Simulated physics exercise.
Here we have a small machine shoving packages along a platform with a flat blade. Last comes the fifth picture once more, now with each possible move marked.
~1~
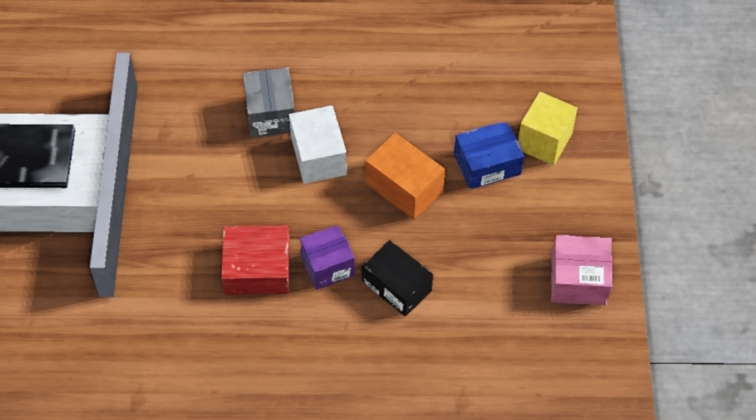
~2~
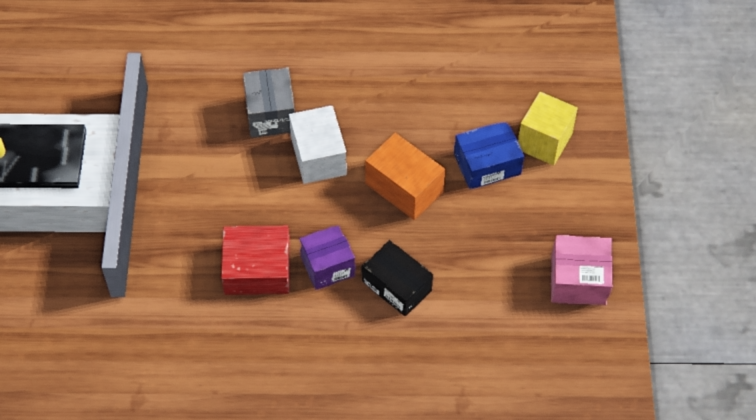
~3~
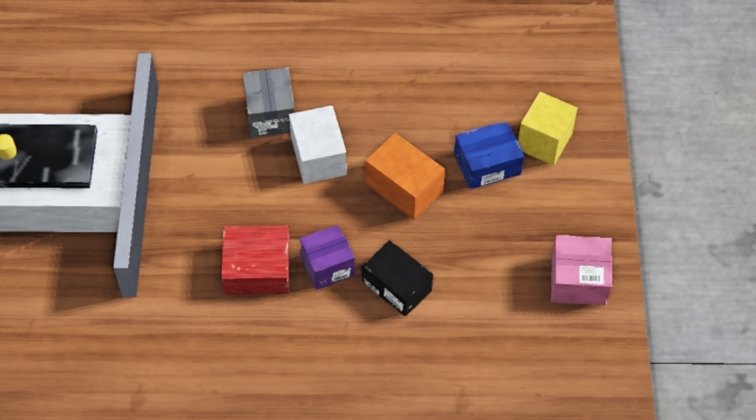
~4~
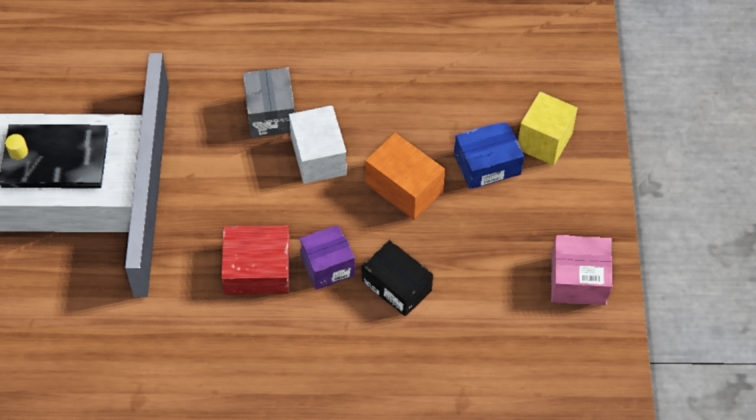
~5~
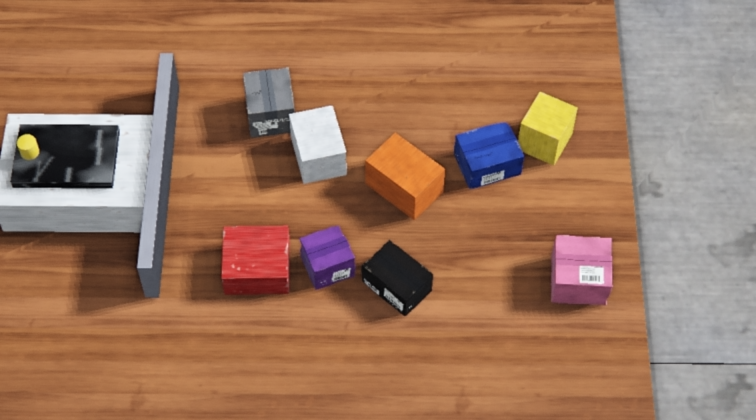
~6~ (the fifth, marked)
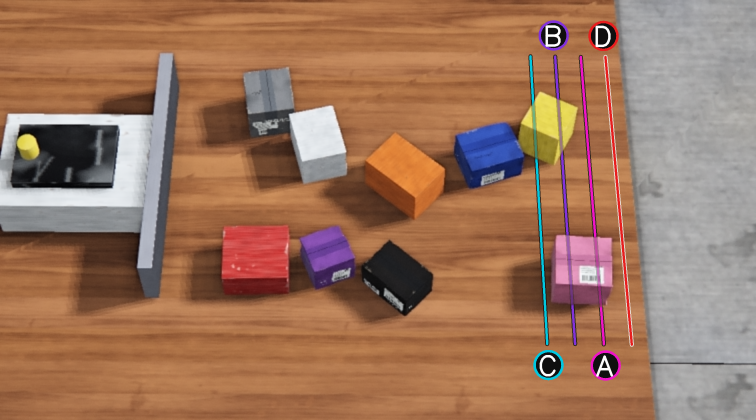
A small machine with a flat grey blade slides slowly to the right across a wooden platform, more of its white body and black top coming into view along with a yellow knob. The blade draws nearer to the scattered coloured boxes, which all stay still, and a gap remains before the nearest ones.
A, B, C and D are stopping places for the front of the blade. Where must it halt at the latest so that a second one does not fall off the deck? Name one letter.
The farthest such stop is C.
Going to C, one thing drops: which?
The pink box goes over.
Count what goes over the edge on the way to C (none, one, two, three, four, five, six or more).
In all, one.
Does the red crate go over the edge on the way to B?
No.
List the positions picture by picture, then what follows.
Robot (29, 155); purple box (327, 257); pink box (581, 271), in the first picture.
Robot (40, 155); yellow crate (547, 129), in the second picture.
Robot (52, 155); blue parcel (489, 155), in the third picture.
Robot (63, 155); black parcel (397, 278), in the fourth picture.
Robot (74, 155); grey parcel (270, 103); purple box (327, 257); pink box (581, 271), in the fifth picture.
On the marked copy, A at (592, 192); B at (565, 192); C at (538, 192); D at (618, 192).
With C. Early on, robot (211, 156); grey parcel (328, 98); black parcel (441, 283).
Further on, robot (349, 157); pink box (615, 271); yellow crate (565, 122).
At the end, robot (455, 158); pink box over the edge; purple box (632, 261); one fallen.
As for the rest, A drops four; B drops four; D drops eight.
